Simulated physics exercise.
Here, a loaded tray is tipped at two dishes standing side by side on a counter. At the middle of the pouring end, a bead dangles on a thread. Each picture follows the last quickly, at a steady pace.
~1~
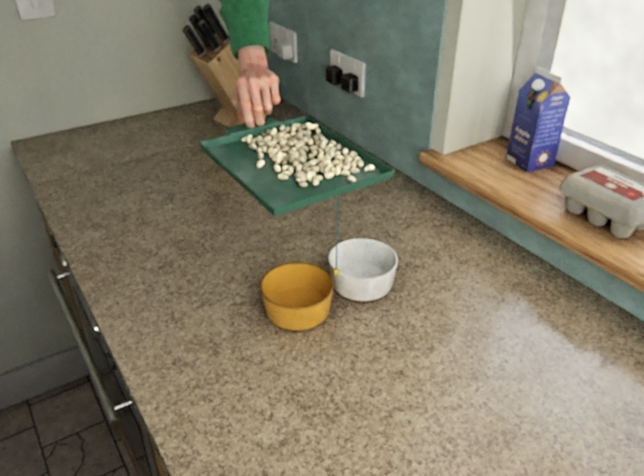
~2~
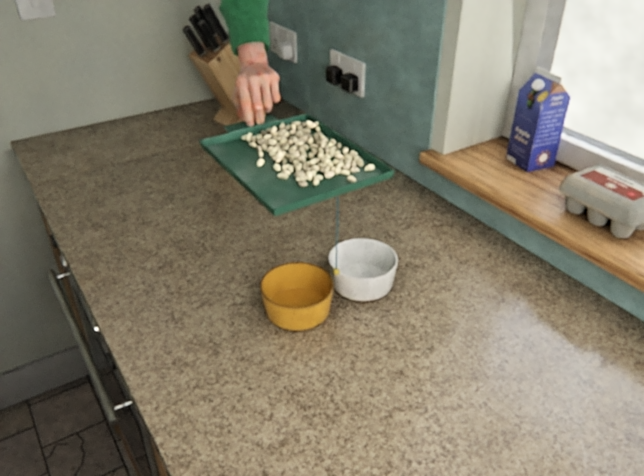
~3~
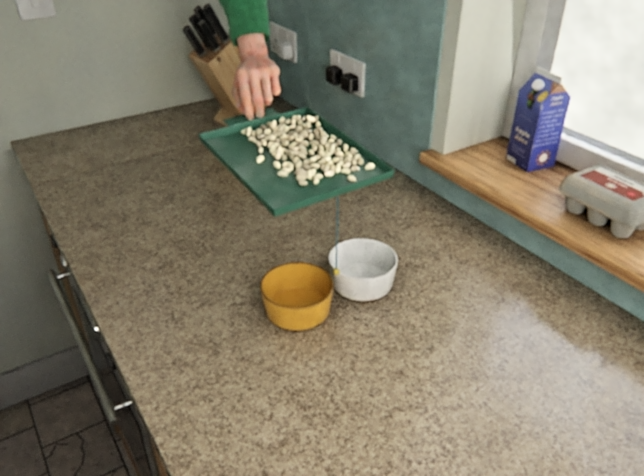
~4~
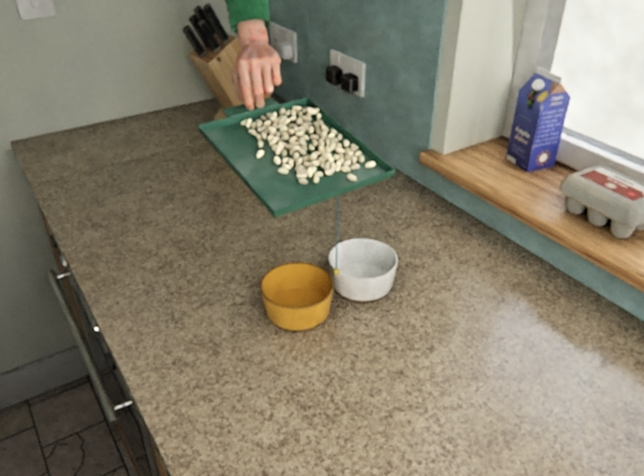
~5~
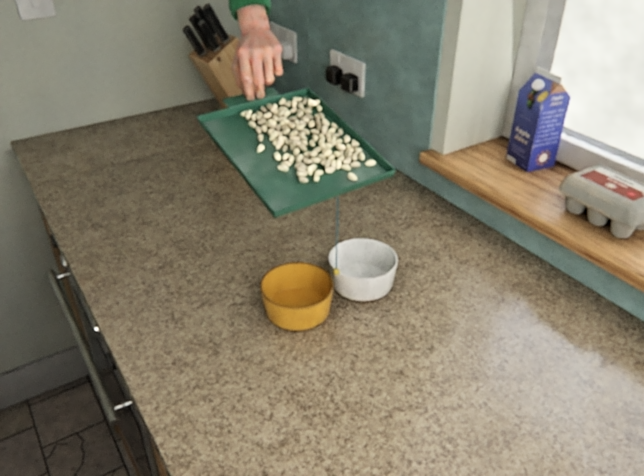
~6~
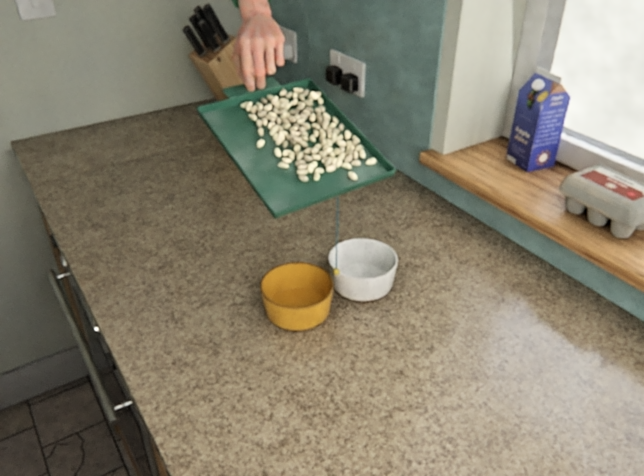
A hand slowly raising the far end of a green tray of white beans above orange and white bowls on a counter.
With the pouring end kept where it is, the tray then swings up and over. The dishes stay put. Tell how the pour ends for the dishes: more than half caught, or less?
Mostly wasted.
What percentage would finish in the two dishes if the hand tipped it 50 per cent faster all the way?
Roughly 10 in a hundred.
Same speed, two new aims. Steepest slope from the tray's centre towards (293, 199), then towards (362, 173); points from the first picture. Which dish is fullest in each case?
Okay, first try the left-side one, second try the right-side one.
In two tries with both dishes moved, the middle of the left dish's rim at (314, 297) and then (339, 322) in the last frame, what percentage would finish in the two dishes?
Some 40 percent in the first case, 70 percent in the second.
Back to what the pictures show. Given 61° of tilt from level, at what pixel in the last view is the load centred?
I'd mark it close to (328, 159).
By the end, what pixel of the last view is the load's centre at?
(344, 340).
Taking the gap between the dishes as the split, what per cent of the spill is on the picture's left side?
I'd say some 40 in a hundred.
Soon, tray tipped steeply; nearly all on the tray; a stray few in the air.
A while on, tray tipped past a quarter turn; about half on the tray; a stray few in the left dish; a small part outside both; about a third in the air.
Towards the end, tray tipped past a quarter turn; a small part in the left dish; nearly all outside both.
Finally, tray tipped past a quarter turn; a small part in the left dish; none in the right dish; nearly all outside both.
